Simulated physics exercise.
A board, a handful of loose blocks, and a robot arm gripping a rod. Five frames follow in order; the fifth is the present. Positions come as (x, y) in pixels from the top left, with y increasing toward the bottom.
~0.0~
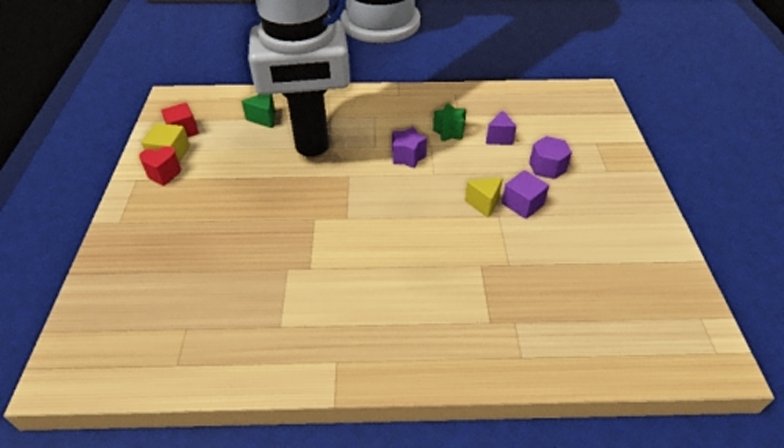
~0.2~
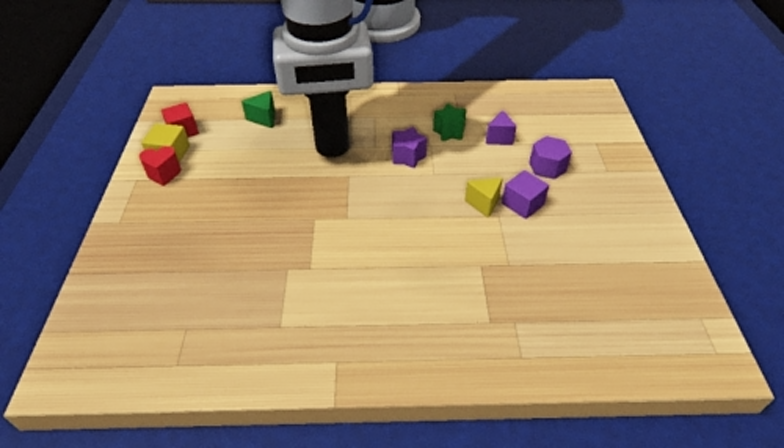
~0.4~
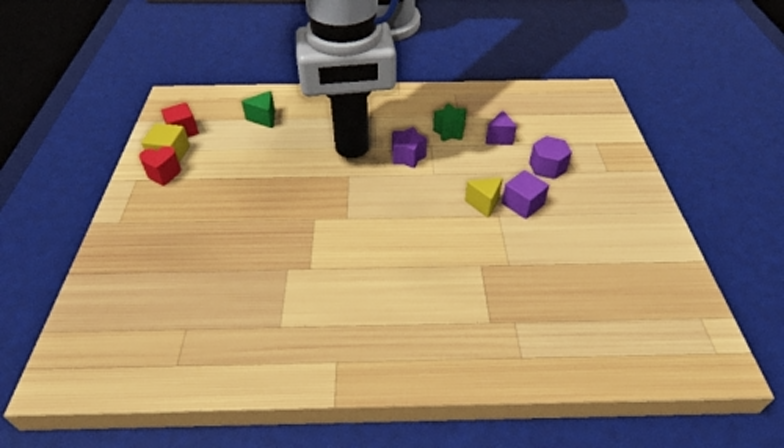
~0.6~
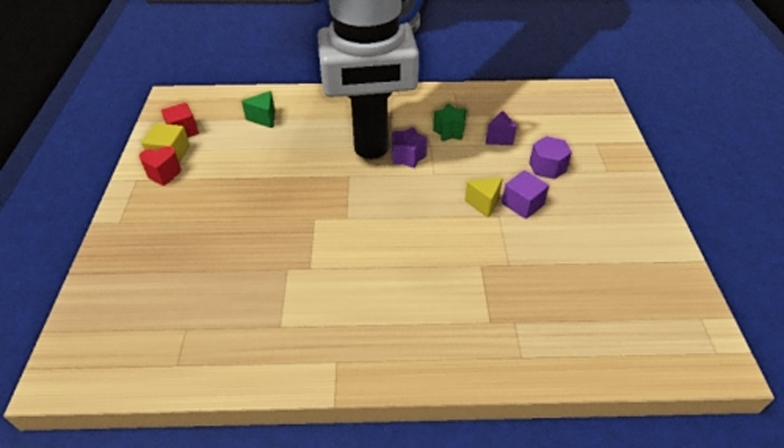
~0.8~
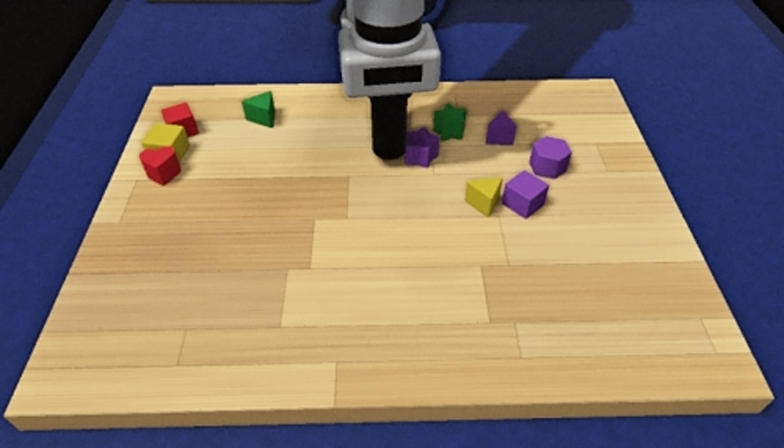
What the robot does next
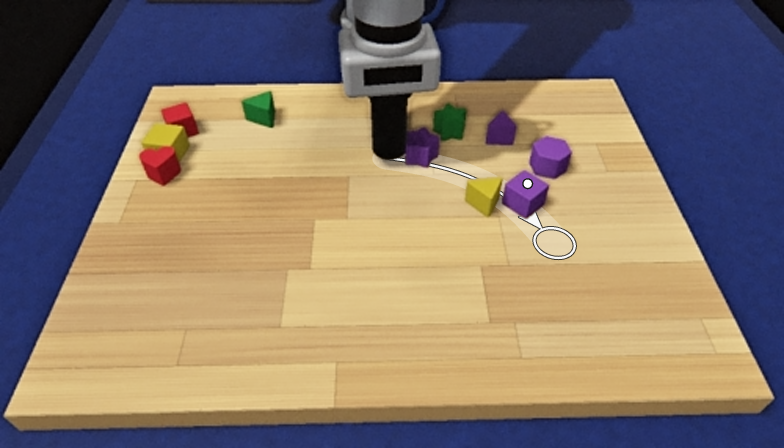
A robot arm holding a dark rod moves steadily rightward near the back of a wooden board, across the open space between a green block and a purple star-shaped block. It reaches the star and nudges it slightly right, while the other scattered blocks stay still.
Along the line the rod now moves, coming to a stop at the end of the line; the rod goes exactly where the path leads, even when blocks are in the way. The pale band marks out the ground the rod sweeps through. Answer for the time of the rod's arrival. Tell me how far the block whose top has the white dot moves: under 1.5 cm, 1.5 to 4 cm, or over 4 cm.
Band: Over 4 cm.
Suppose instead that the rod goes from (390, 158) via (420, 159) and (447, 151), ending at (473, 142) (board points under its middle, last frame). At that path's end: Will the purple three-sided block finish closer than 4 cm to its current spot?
Final answer: Yes.
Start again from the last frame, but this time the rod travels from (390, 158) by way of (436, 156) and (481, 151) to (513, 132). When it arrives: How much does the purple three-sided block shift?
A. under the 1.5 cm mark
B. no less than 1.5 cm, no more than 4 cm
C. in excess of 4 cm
(C)
The drawn path runs from (390, 158) over (452, 170) and (508, 198) to (555, 243); the dot is on the purple square piece.
The first path, step by step. One third of the way, rod at (453, 161); purple star-shaped block at (483, 143), turned 15° anticlockwise.
Two thirds of the way, rod at (511, 189); purple star-shaped block at (500, 145), turned 55° anticlockwise; yellow three-sided block at (495, 194), turned 55° clockwise; purple square piece at (545, 194), turned 15° anticlockwise.
At the end, rod at (557, 234); purple star-shaped block at (500, 145), turned 55° anticlockwise; green star-shaped block not moved; yellow three-sided block at (497, 196), turned 70° clockwise; purple square piece at (601, 227), turned 50° anticlockwise.
